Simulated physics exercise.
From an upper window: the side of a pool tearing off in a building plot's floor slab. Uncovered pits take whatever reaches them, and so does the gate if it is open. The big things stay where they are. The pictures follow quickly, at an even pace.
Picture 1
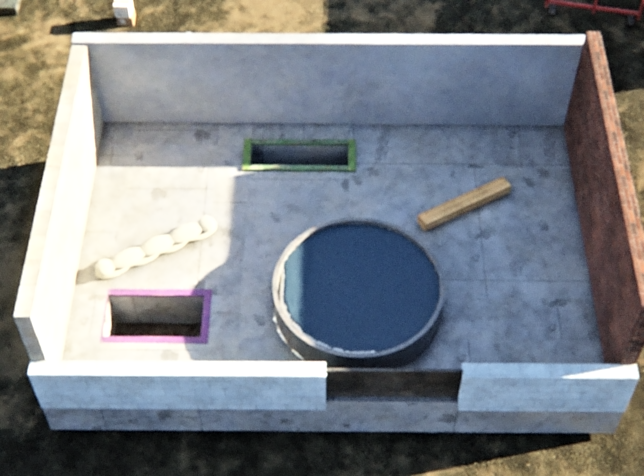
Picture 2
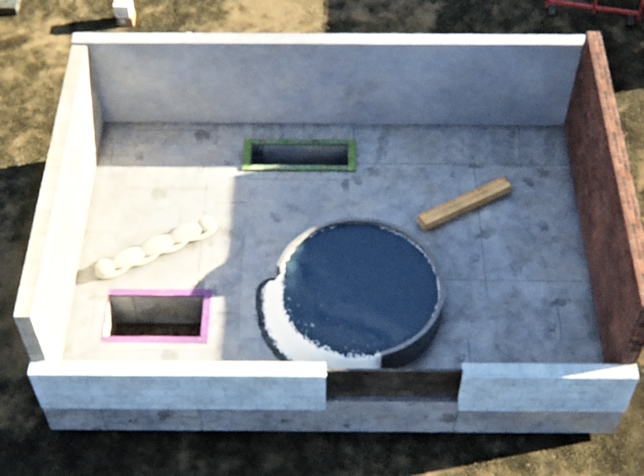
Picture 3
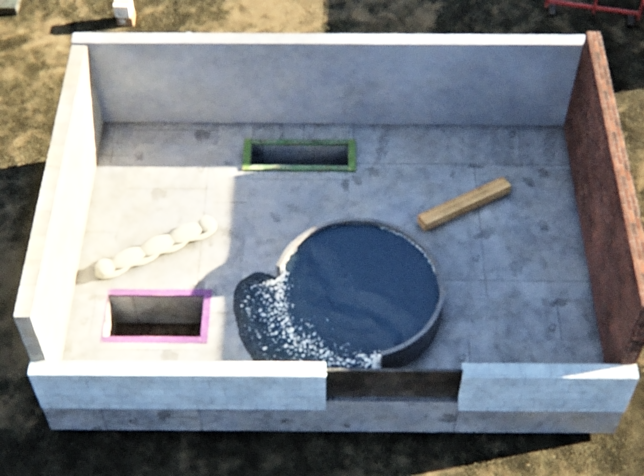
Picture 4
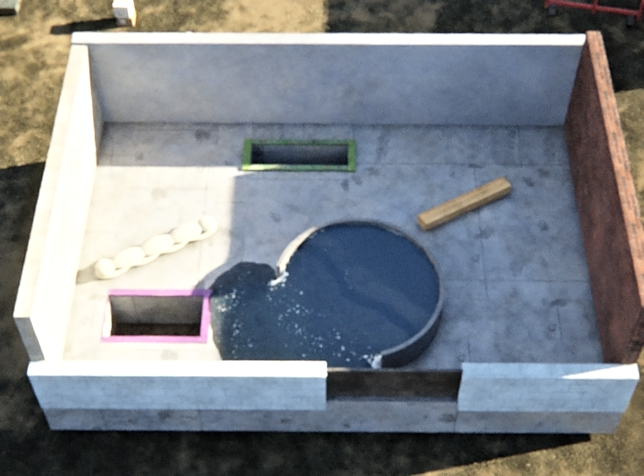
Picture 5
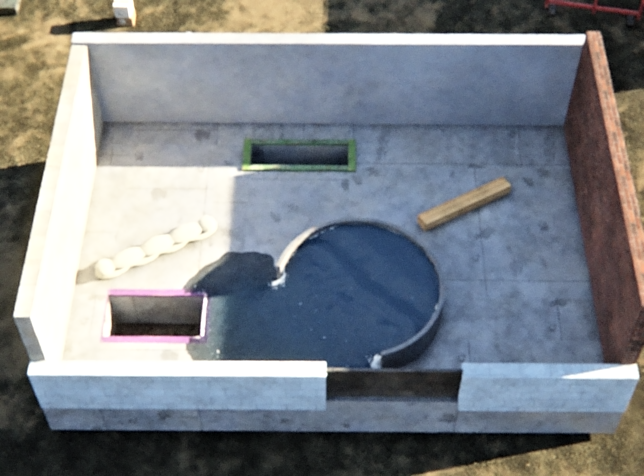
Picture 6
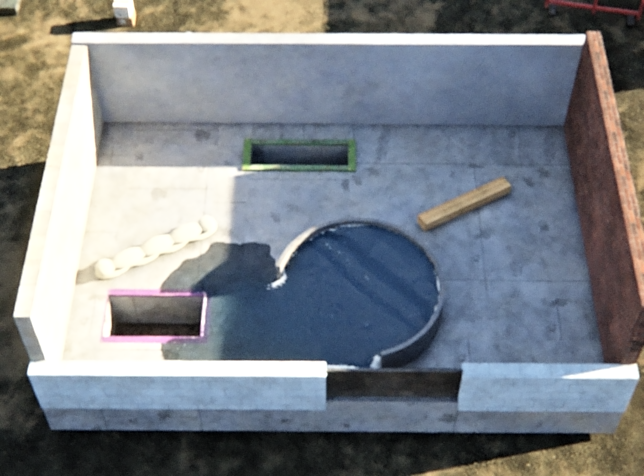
A round pool bursts at its lower left side and dark water spreads leftward across the slab.
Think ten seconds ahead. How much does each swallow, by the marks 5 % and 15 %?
One by one: The gate takes less than 5 %; the purple pit takes more than 15 %; the green pit takes less than 5 %.
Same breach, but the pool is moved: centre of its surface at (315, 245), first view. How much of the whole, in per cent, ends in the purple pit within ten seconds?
Per cent: Purple 60.
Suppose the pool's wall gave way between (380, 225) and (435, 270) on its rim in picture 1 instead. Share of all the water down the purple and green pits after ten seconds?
Roughly, in per cent: Purple 2, green 4.
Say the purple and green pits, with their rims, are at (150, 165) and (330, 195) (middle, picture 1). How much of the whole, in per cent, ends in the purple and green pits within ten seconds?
Parts in a hundred: Purple 12, green 6.
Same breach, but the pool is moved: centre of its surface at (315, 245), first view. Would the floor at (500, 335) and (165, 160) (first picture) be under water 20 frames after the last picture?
One after the other: Awash, clear.
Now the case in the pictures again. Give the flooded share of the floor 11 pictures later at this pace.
Roughly 25 per cent.
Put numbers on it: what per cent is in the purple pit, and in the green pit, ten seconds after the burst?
Roughly 56 per cent, then 0 per cent.
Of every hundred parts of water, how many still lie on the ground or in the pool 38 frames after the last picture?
Some 56 per cent.
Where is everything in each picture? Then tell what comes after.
The first frame shows still water in the round tank at (358, 287).
In the second frame, water pours out at (300, 346) and has run to (268, 284).
In the third frame, the front is at a hidden place, out from the gap at (300, 348).
In the fourth frame, the front is at a hidden place, out from the gap at (300, 348).
In the fifth frame, water pours out at (300, 349) and has run to a hidden place.
In the sixth frame, the front is at a hidden place, out from the gap at (300, 349).
A moment on, water covers 20 % of the floor; the gate 0 %, the purple pit 4 %, the green pit 0 %.
Next, water covers 25 % of the floor; the gate 0 %, the purple pit 11 %, the green pit 0 %.
Then, water covers 35 % of the floor; the gate 0 %, the purple pit 26 %, the green pit 0 %.
Later, water covers 55 % of the floor; the gate 0 %, the purple pit 44 %, the green pit 0 %.
In the end, water covers 70 % of the floor; the gate 0 %, the purple pit 57 %, the green pit 0 %.
